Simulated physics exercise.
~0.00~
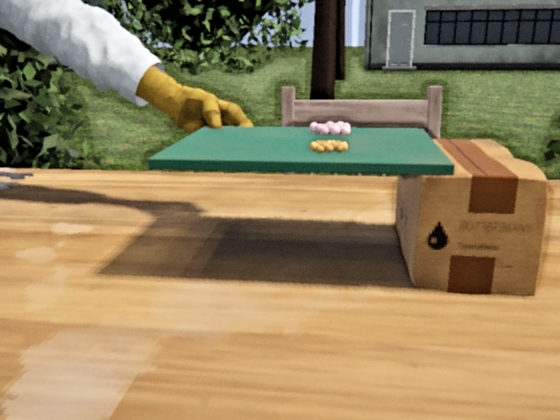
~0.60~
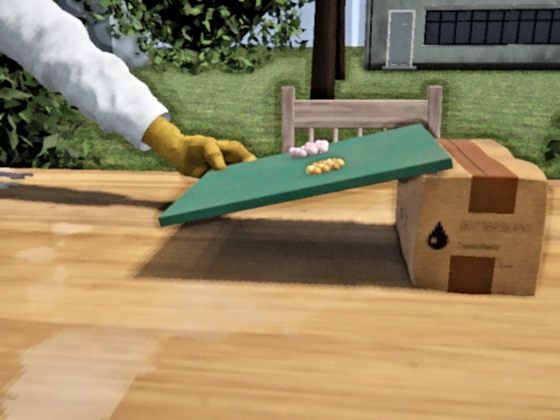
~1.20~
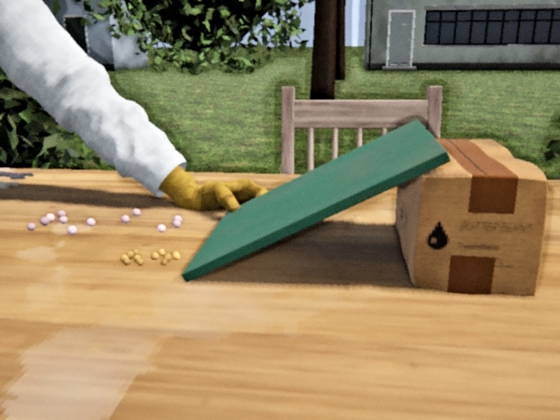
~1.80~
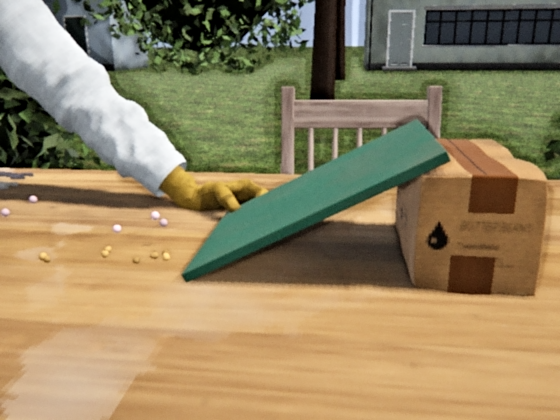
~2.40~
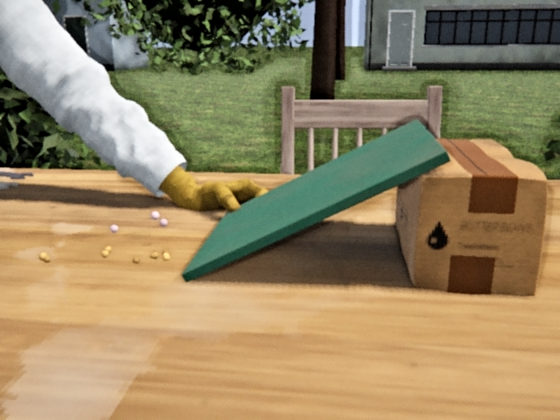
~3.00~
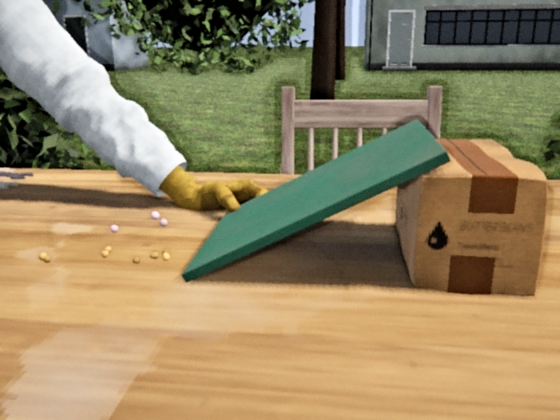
We see a gloved hand lower the left end of a green board resting on a cardboard box, sending two small heaps of pink and yellow pieces sliding off leftward across the wooden table, where a few pink and several yellow ones finally lie scattered and still.
